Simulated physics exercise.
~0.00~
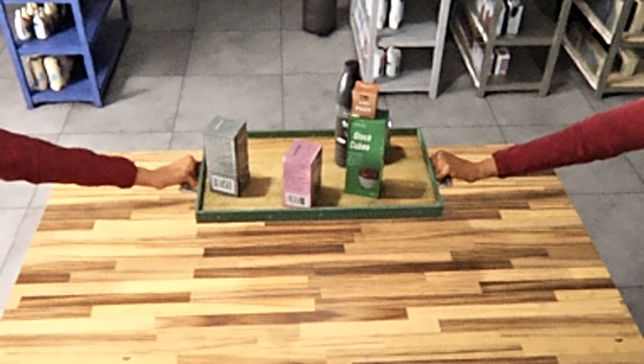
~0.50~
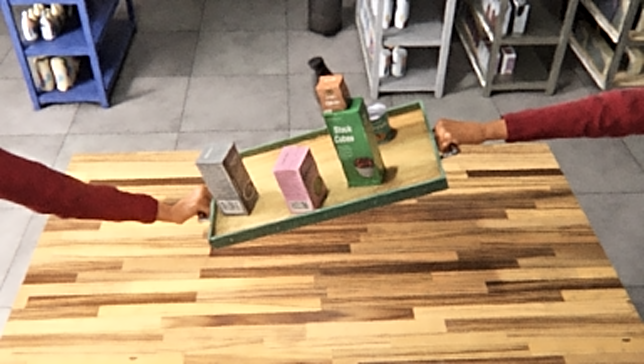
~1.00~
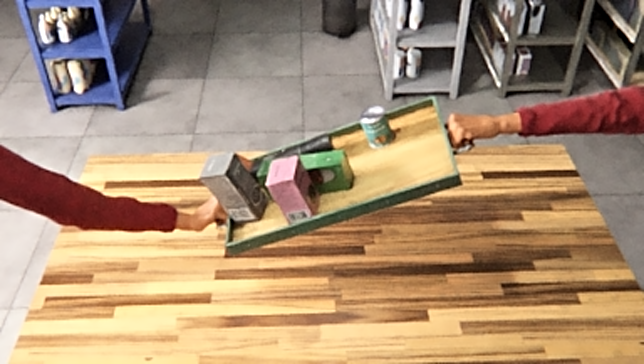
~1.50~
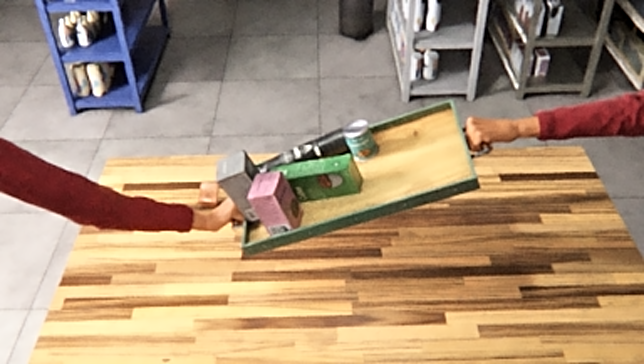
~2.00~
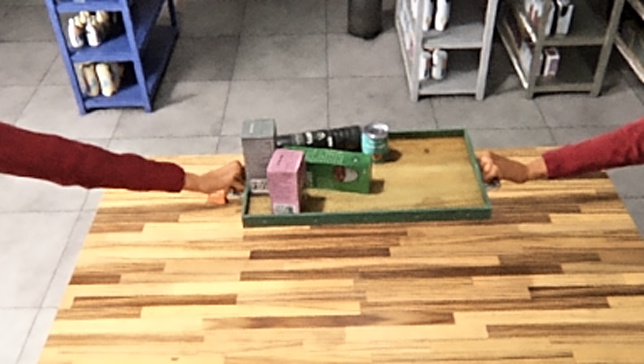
At first, two red-sleeved arms hold a green-rimmed tray level above a striped wooden table, with cartons, a black bottle and a small tin standing on it. The hands tip the tray so its left side drops, and the items begin to lean. As the slope steepens, the green carton and the black bottle topple onto their sides, and the orange carton disappears from view behind the others. The pink carton and the turquoise tin shift left, the pink one closing in on the grey carton. Finally the tray returns to level, with the pink and grey cartons and the tin upright, the green carton and bottle still lying down, and the orange carton no longer seen on it.
